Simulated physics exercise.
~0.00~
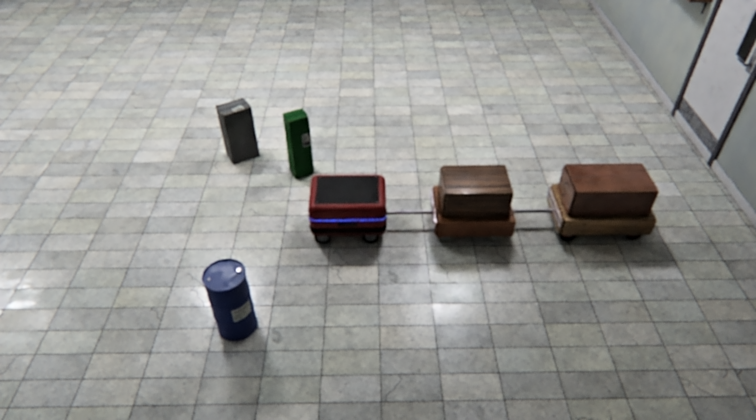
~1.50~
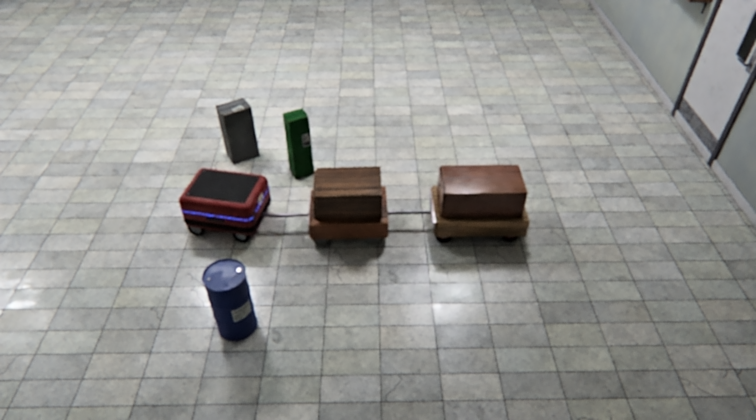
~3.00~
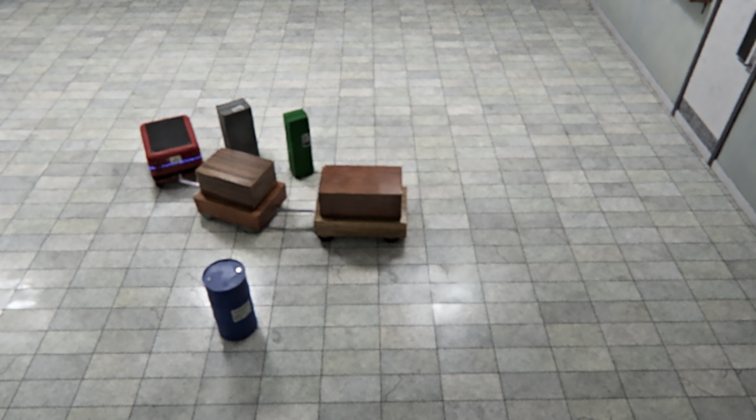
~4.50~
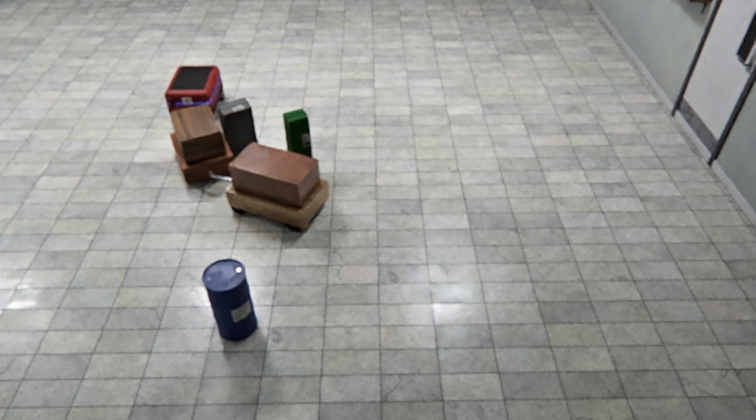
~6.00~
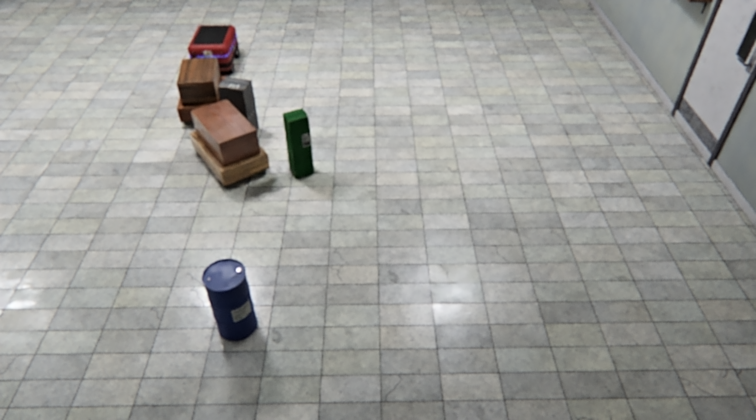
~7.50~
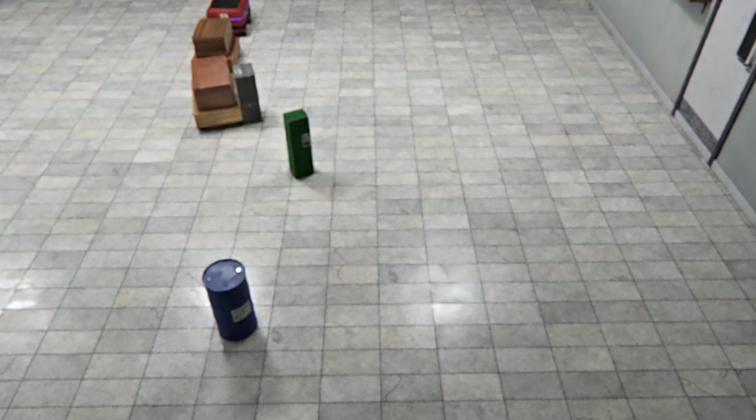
At the start, a red tug pulls two brown carts loaded with boxy brown cargo leftward across a pale tiled floor, toward a grey box, a green box and a blue drum. The tug passes between the drum and the two boxes, then swings right around the grey box and heads up the view. The carts follow, cutting inside the tug's path. As they round the bend, the grey box shifts upward a little, staying upright beside them. Finally the train is near the top edge, the grey box stands displaced beside the rear cart, and the green box and drum remain in place.
